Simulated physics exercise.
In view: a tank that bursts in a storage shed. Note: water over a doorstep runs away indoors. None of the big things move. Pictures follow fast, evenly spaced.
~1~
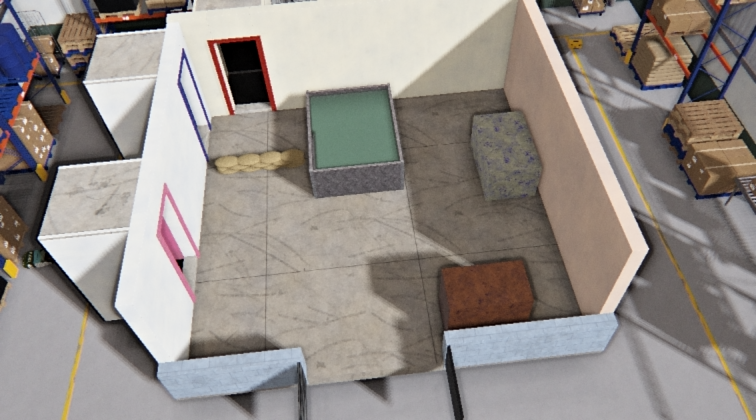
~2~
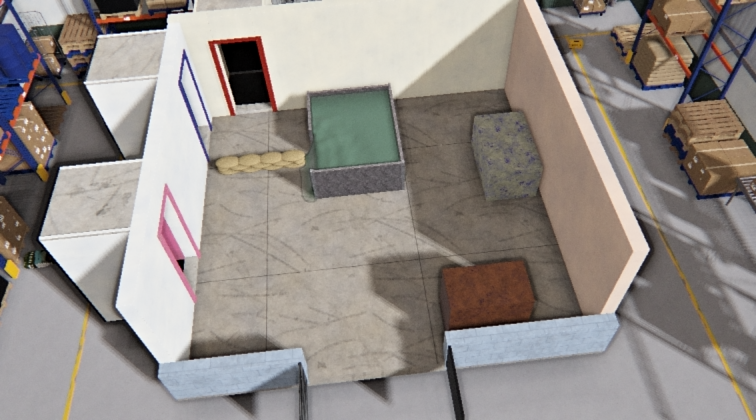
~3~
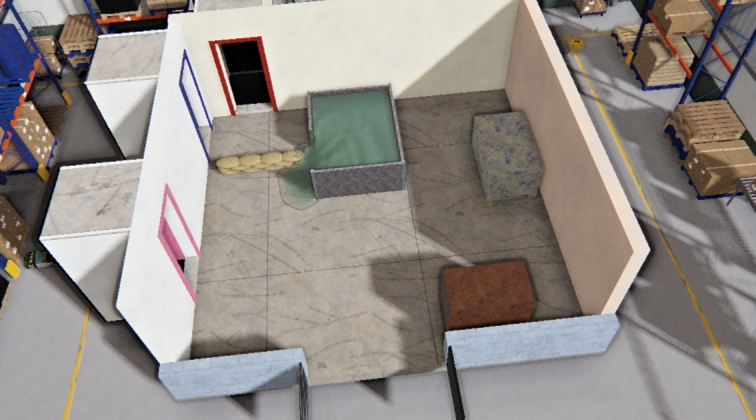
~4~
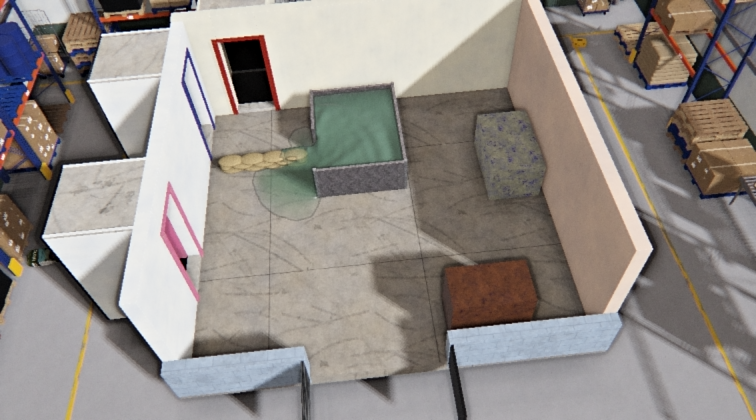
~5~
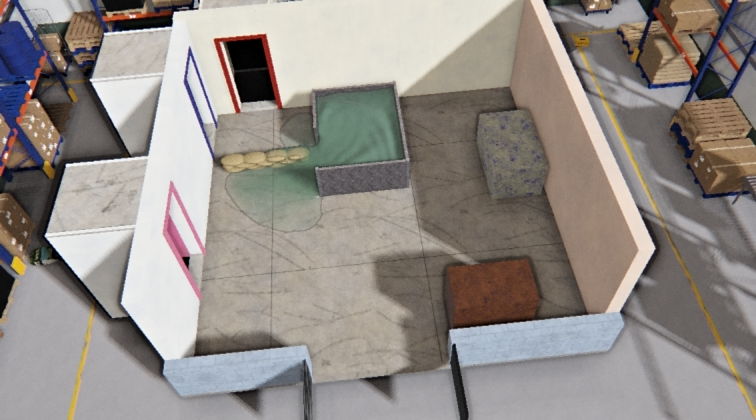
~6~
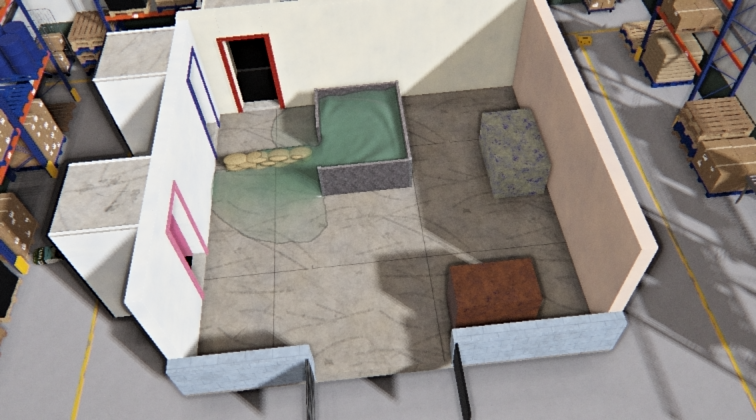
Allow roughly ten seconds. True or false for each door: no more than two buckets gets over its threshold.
The blue door - true; the red door - false; the pink door - false.
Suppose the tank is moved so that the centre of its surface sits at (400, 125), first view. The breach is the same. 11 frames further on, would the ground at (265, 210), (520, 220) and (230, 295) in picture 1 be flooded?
In order, the three spots end up waterlogged, untouched and waterlogged.
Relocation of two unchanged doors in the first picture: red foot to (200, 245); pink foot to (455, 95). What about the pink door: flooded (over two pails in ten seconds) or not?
Pink door: Falls short.
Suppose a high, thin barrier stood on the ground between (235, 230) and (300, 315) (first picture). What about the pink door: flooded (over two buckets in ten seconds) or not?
The pink door falls short.
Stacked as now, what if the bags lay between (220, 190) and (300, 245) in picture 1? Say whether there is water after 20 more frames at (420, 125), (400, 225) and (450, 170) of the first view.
Point by point: No flooding; inundated; no flooding.
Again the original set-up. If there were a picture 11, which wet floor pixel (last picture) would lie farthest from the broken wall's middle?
I'd put it around (204, 286).
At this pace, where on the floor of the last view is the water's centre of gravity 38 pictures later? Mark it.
Centre of mass: Roughly (316, 212).
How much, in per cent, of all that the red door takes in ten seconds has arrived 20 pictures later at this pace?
About 60 per cent.
A moment on, water covers 25 % of the floor; the blue door wet at the sill, nothing in, the red door wet at the sill, nothing in, the pink door wet at the sill, nothing in.
Next, water covers 30 % of the floor; the blue door wet at the sill, nothing in, the red door under two buckets in, the pink door under two buckets in.
Then, water covers 45 % of the floor; the blue door wet at the sill, nothing in, the red door over two buckets in, the pink door over two buckets in.
Later, water covers 70 % of the floor; the blue door wet at the sill, nothing in, the red door far over two buckets in, the pink door over two buckets in.
In the end, water covers 95 % of the floor; the blue door wet at the sill, nothing in, the red door far over two buckets in, the pink door over two buckets in.
